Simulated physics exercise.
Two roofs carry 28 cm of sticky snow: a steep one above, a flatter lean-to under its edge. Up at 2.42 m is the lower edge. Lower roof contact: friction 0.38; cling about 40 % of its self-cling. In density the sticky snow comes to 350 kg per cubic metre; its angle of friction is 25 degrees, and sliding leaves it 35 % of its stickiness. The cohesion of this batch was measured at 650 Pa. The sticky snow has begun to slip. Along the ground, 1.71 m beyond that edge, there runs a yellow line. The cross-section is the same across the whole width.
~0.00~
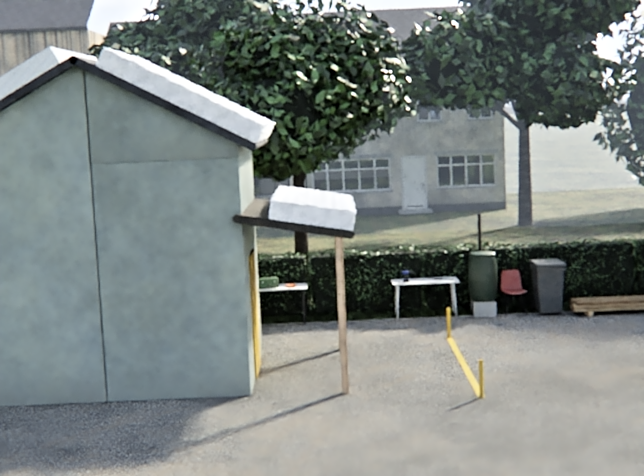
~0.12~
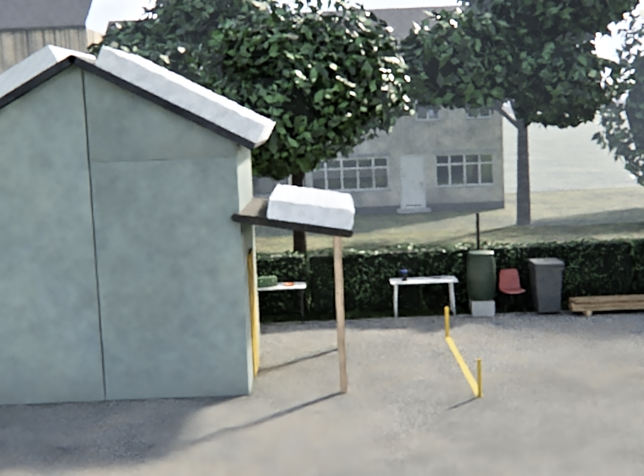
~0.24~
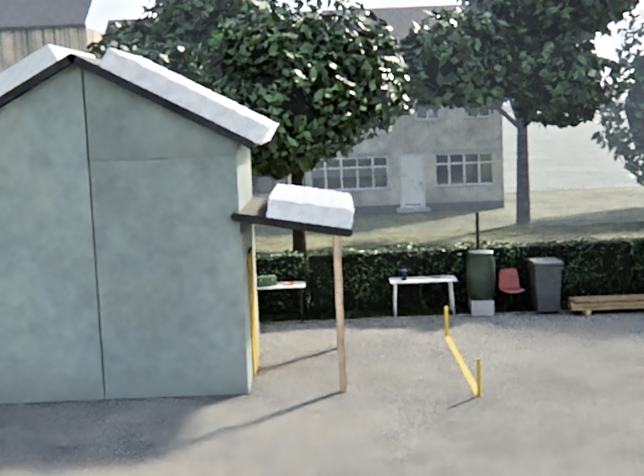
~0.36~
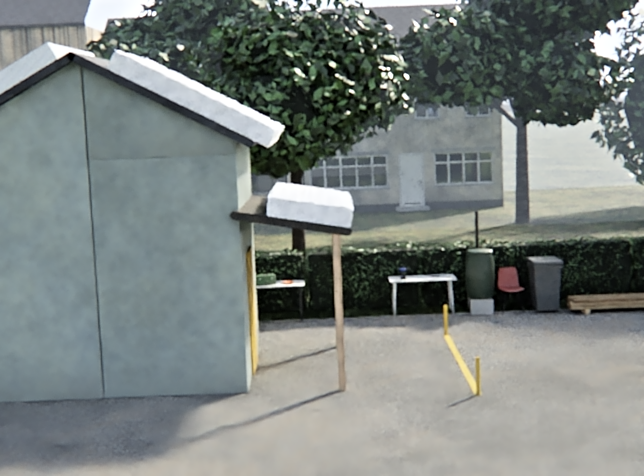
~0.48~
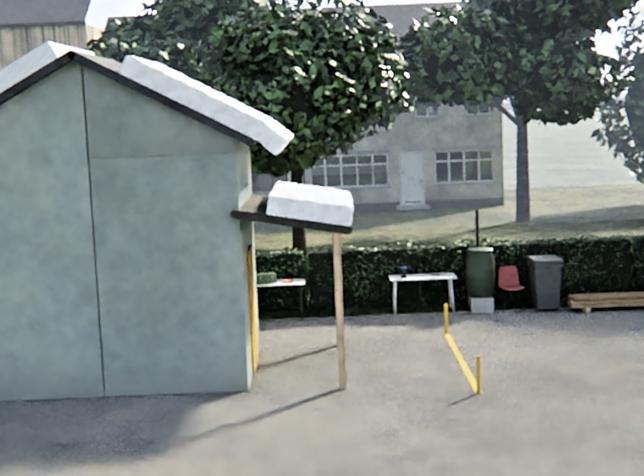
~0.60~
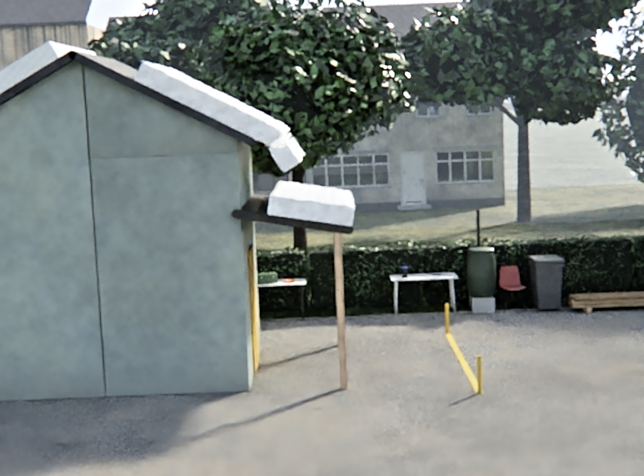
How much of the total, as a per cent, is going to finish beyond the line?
I would expect close to 44 percent of the snow beyond the line.
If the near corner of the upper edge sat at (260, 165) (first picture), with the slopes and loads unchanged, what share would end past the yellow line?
Result: Near 25 %.
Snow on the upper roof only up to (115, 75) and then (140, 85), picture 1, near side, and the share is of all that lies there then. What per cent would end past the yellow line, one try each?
First try roughly 40 %, second roughly 30 %.
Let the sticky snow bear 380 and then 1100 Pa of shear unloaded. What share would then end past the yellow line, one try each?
Respectively, close to 45 % and close to 30 %.
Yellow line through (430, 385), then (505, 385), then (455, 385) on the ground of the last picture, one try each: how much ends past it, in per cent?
One by one: 60 in a hundred, 35 in a hundred, 50 in a hundred.
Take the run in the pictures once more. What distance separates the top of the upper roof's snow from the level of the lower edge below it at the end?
About 0.6 m above the lower edge.
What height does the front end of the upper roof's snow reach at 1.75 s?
About 0.0 m.
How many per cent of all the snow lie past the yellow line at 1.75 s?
I'd put it at roughly 2 %.
After 1.13 s, none is below the lower edge and 0 % is past the line.
After 1.75 s, 58 % is below the lower edge and 2 % is past the line.
After 2.38 s, 74 % is below the lower edge and 44 % is past the line.
After 3.00 s, 74 % is below the lower edge and 44 % is past the line.
After 3.10 s, 74 % is below the lower edge and 44 % is past the line.
